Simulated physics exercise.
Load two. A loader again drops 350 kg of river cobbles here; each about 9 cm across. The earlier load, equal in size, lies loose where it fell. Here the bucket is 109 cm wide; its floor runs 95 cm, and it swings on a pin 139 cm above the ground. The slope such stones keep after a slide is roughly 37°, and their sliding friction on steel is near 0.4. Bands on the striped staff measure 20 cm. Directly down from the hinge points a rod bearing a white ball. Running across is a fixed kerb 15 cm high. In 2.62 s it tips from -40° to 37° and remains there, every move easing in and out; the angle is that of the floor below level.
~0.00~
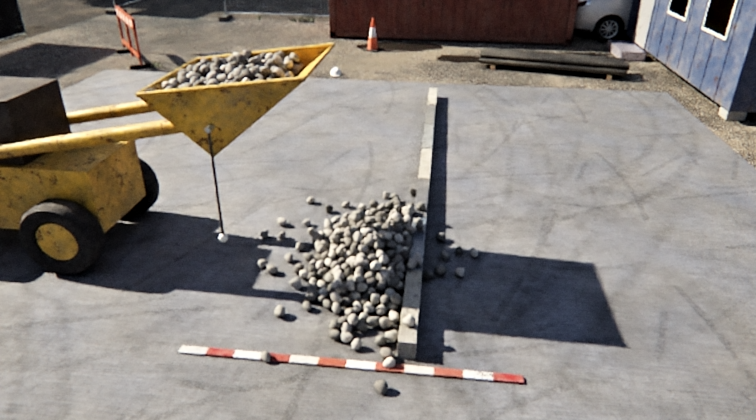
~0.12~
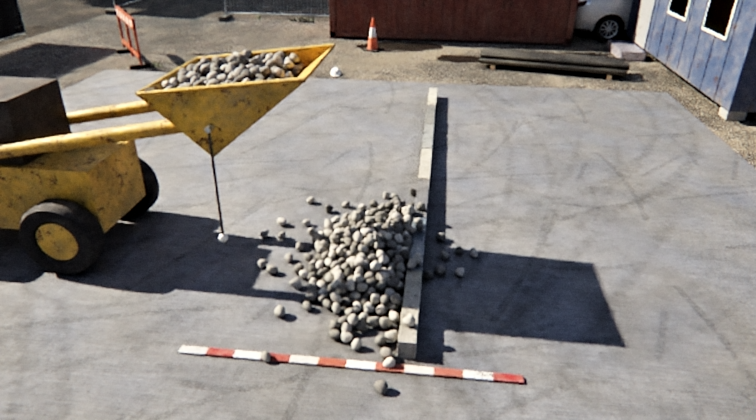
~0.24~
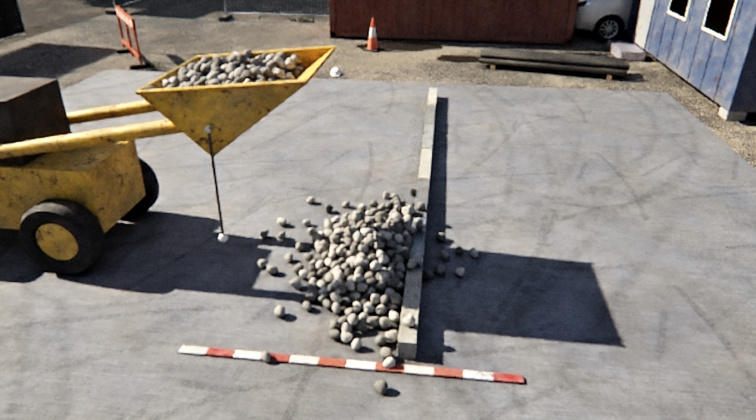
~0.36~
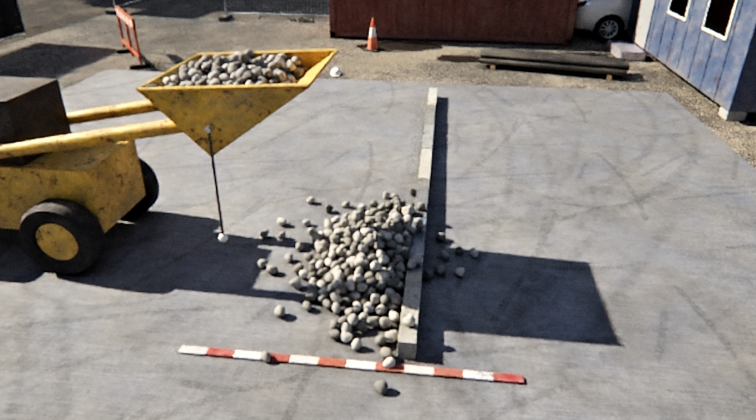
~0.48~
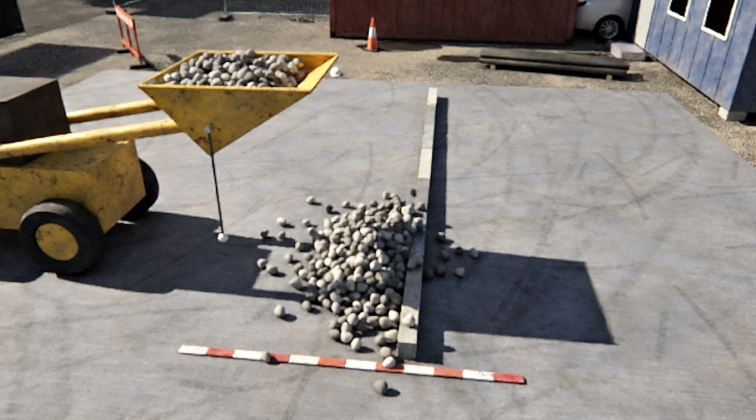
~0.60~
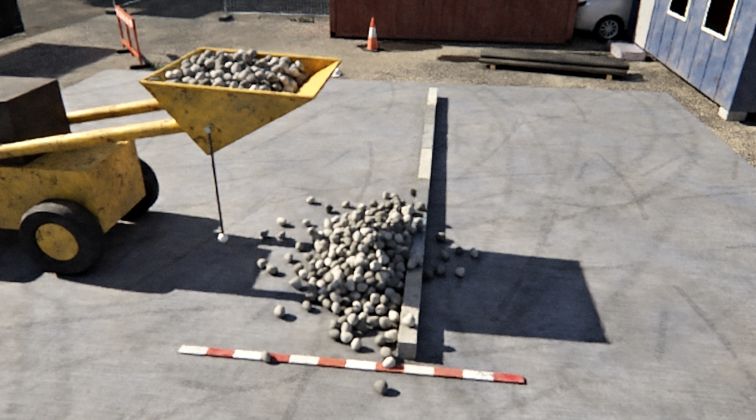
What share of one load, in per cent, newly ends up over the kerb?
5 %.
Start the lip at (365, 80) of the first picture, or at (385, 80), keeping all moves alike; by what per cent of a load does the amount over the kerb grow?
Around 50 and 75 percent respectively.
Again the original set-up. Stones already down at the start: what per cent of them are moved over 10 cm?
Close to 10 in a hundred of them.
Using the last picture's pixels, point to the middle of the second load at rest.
They come to rest centred about (353, 240).
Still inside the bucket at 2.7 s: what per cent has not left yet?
I'd say about 15 per cent.
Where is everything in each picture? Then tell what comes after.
In the first picture, the bucket is at -40°, its lip at (305, 79); the top of the load is at (264, 60). The earlier load is highest near (376, 238), 24 cm above ground level, 98 % on this side of the kerb, 2 % over the kerb.
In the second picture, the bucket is at -40°, its lip at (305, 79); the top of the load is at (260, 61); the stones move at 0.0 m/s on average.
The third picture shows lip at (307, 82), floor tilted -38°, highest stones at (262, 61); the stones move at 0.1 m/s on average.
In the fourth picture, the bucket is at -36°, its lip at (309, 86); the top of the load is at (257, 62); the stones move at 0.1 m/s on average.
The fifth picture shows lip at (311, 91), floor tilted -33°, highest stones at (239, 61); the stones move at 0.1 m/s on average.
The sixth picture shows lip at (314, 98), floor tilted -30°, highest stones at (219, 59); the stones move at 0.1 m/s on average.
After 2.0 s the floor is at 25°; in per cent of one load, 96 in the bucket, 102 on this side of the kerb, 2 over the kerb; the foremost stones are at (446, 258).
After 2.7 s the floor is at 37°; in per cent of one load, 17 in the bucket, 180 on this side of the kerb, 2 over the kerb; the foremost stones are at (449, 256).
After 3.1 s the floor is at 37°; in per cent of one load, 0 in the bucket, 195 on this side of the kerb, 5 over the kerb; the foremost stones are at (469, 274).
After 5.7 s the floor is at 37°; in per cent of one load, 0 in the bucket, 193 on this side of the kerb, 7 over the kerb; the foremost stones are at (503, 288). Net gain over the kerb, 5.
